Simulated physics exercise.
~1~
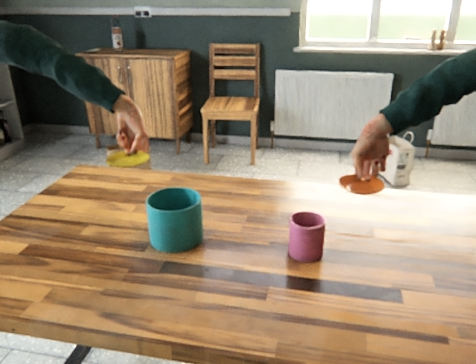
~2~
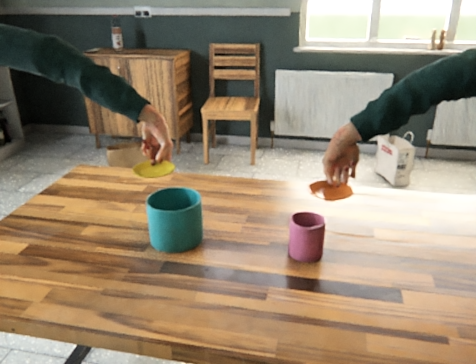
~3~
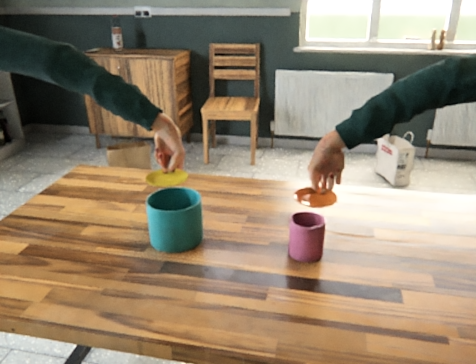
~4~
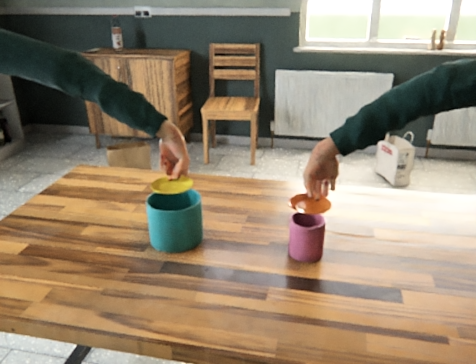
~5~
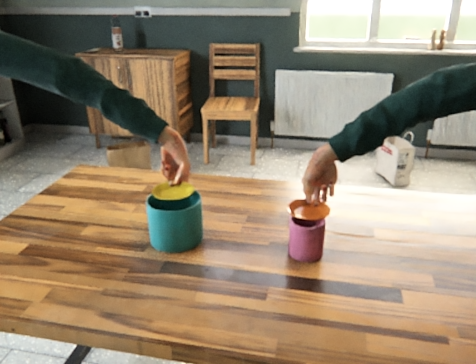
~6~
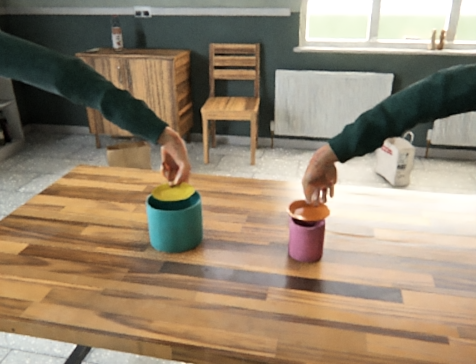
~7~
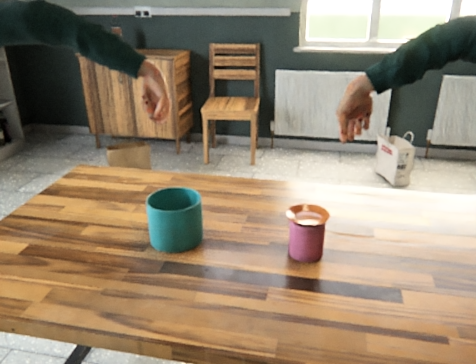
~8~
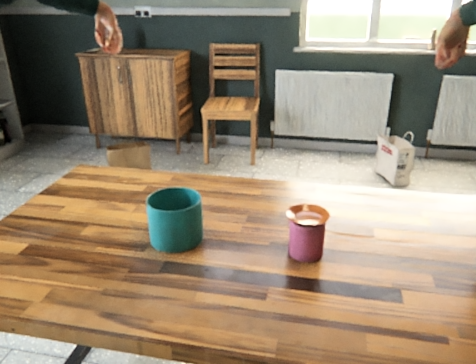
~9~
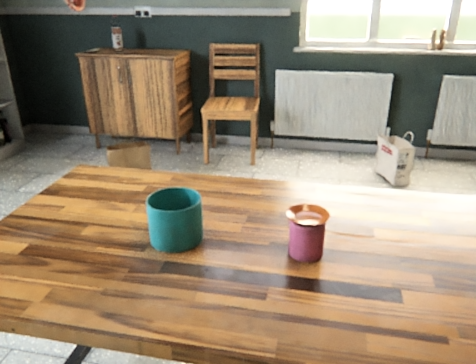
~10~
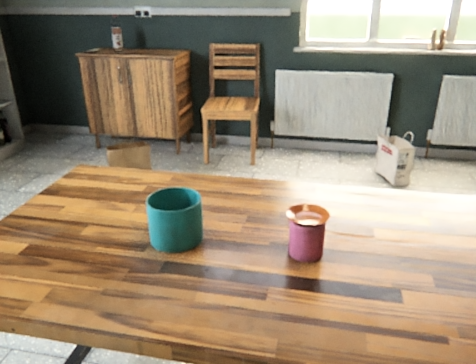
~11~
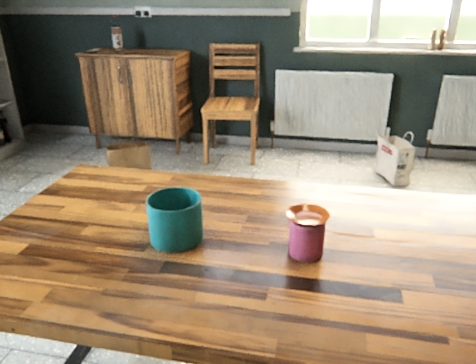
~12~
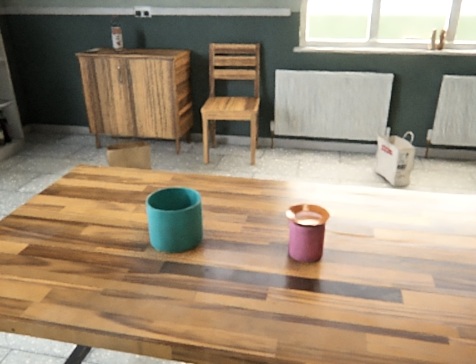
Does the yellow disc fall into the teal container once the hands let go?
Yes, the yellow disc slips past the rim and drops inside the teal container, while the orange one stays on top of its own.
Two hands lower discs onto containers; the yellow one drops inside, the orange one stays on the rim.
